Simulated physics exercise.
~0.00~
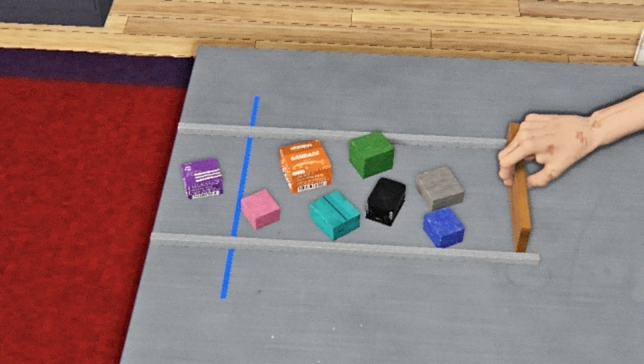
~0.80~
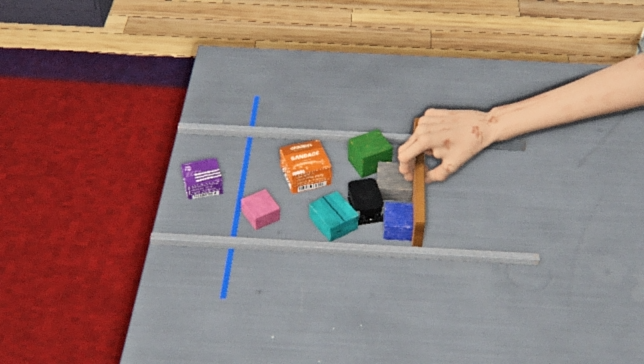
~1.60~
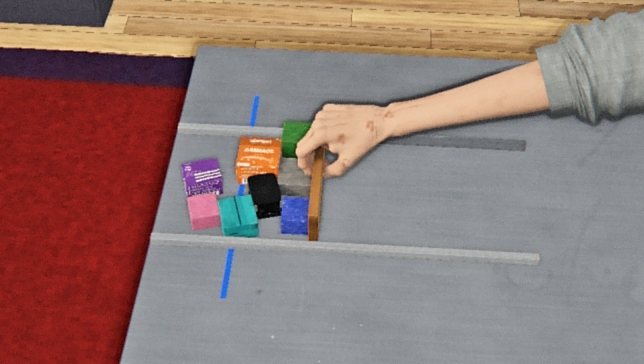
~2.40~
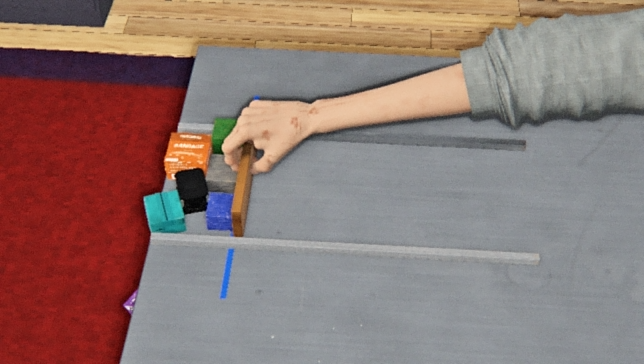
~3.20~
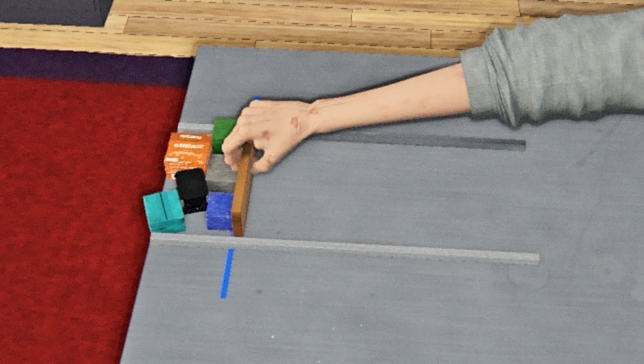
A hand slid an upright wooden board left across a grey table, gathering colourful blocks and small boxes between two rails, until it stopped near the blue tape line, by which point the purple box and pink block had gone over the edge.
